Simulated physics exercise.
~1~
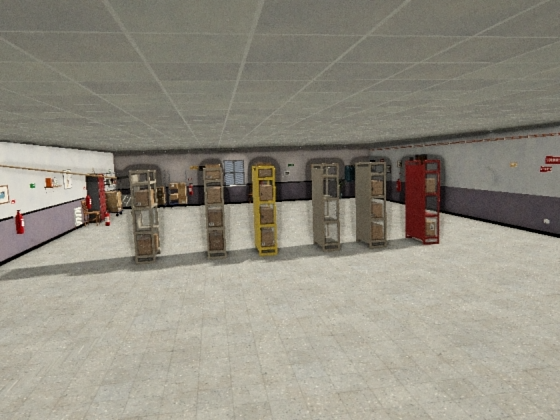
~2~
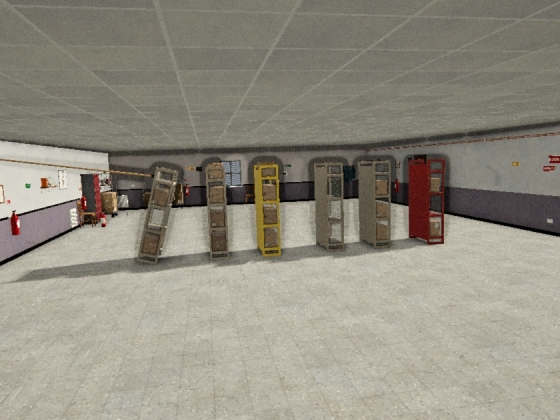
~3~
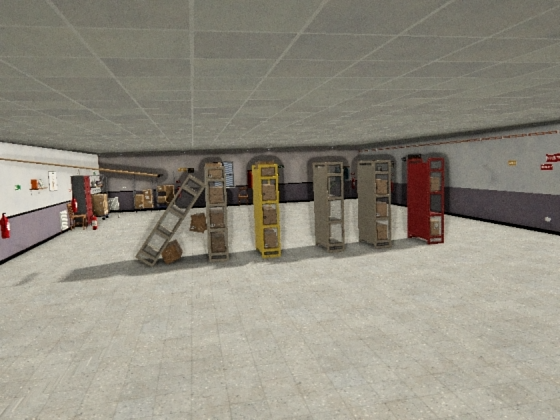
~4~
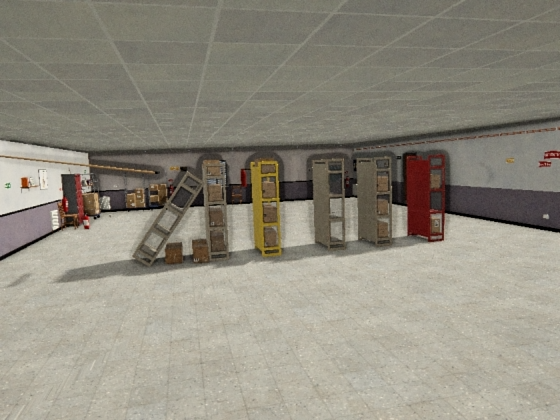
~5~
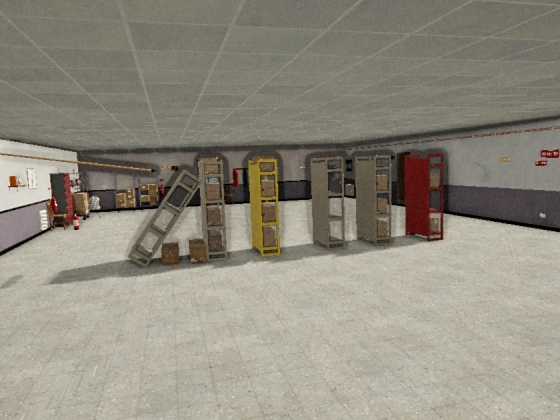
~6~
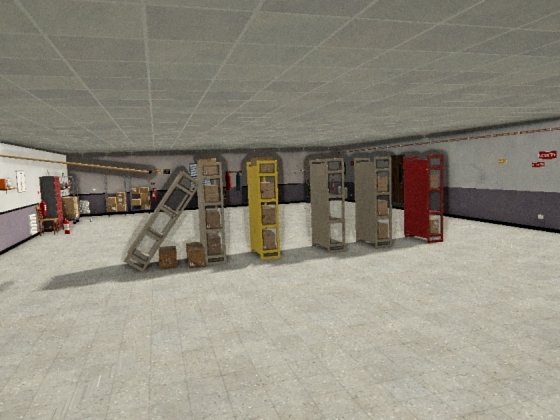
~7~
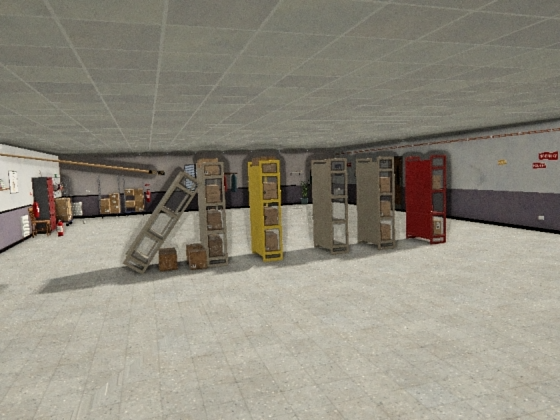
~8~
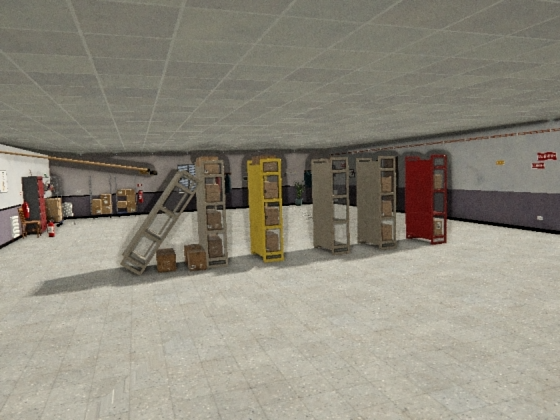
Warehouse room with six shelving units in a row, the leftmost tipping right against its neighbour, spilling cartons, the others staying upright.
